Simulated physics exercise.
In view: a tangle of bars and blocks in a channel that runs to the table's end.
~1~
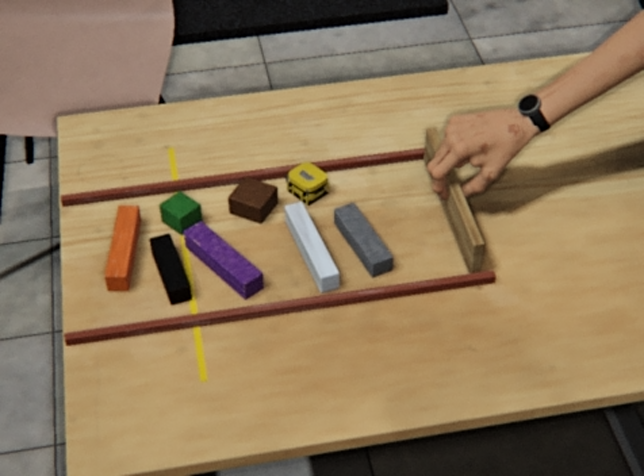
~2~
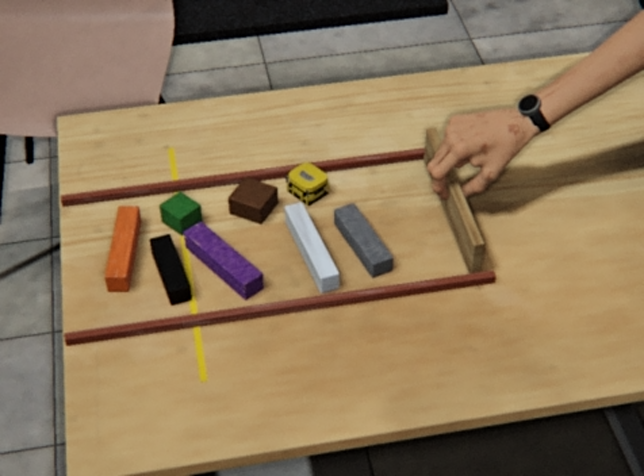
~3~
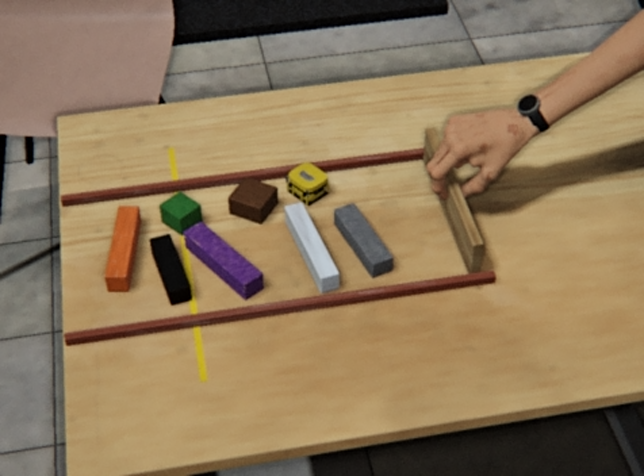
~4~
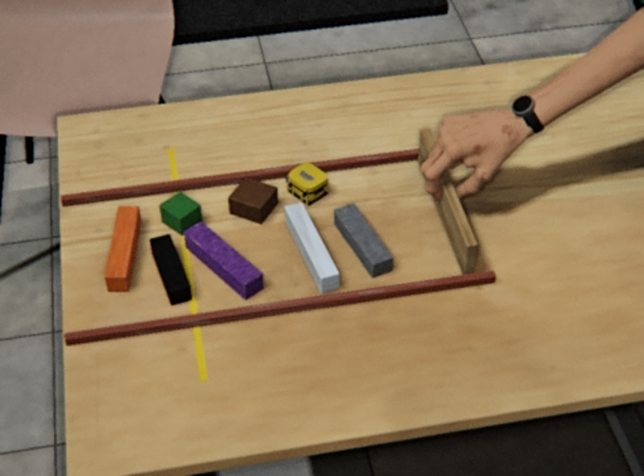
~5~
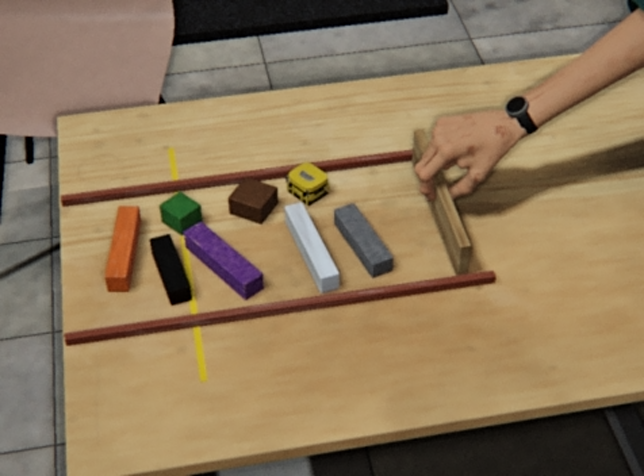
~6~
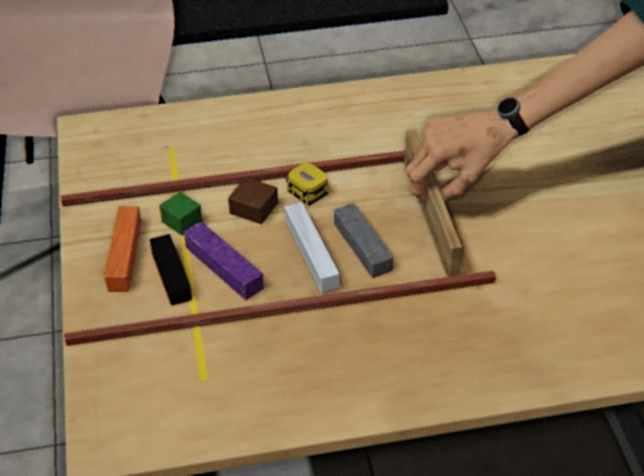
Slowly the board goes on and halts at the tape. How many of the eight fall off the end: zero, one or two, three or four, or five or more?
The number that fall off is zero.
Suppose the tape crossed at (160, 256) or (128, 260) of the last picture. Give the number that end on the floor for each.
Try by try, 1 and 3.
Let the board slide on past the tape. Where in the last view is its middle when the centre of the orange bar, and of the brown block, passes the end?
About (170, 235), and (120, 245) for the other.
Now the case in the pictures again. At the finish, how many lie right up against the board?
The number is 2.
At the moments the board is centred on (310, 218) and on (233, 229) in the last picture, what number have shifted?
First 4, then 8.
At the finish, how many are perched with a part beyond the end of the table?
It comes to 1.
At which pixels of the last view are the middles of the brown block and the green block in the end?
The brown block stops around (127, 218); the green block around (95, 214).
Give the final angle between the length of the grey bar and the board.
About 0°.
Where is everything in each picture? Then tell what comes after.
The first picture shows orange bar (124, 248); black stick (170, 269); green block (181, 213); board (452, 199); tape (186, 252).
The second picture shows black stick (170, 269); grey bar (363, 240).
The third picture shows green block (181, 213); white stick (311, 247).
The fourth picture shows orange bar (124, 248); brown block (253, 200).
The fifth picture shows black stick (170, 269); board (439, 201).
The sixth picture shows orange bar (124, 248); black stick (170, 269); green block (181, 213); board (431, 202); tape (186, 252).
Early on, none off yet; orange bar at rest near (124, 248); black stick at rest near (170, 269); green block at rest near (181, 213).
Finally, the number that fall off is zero.
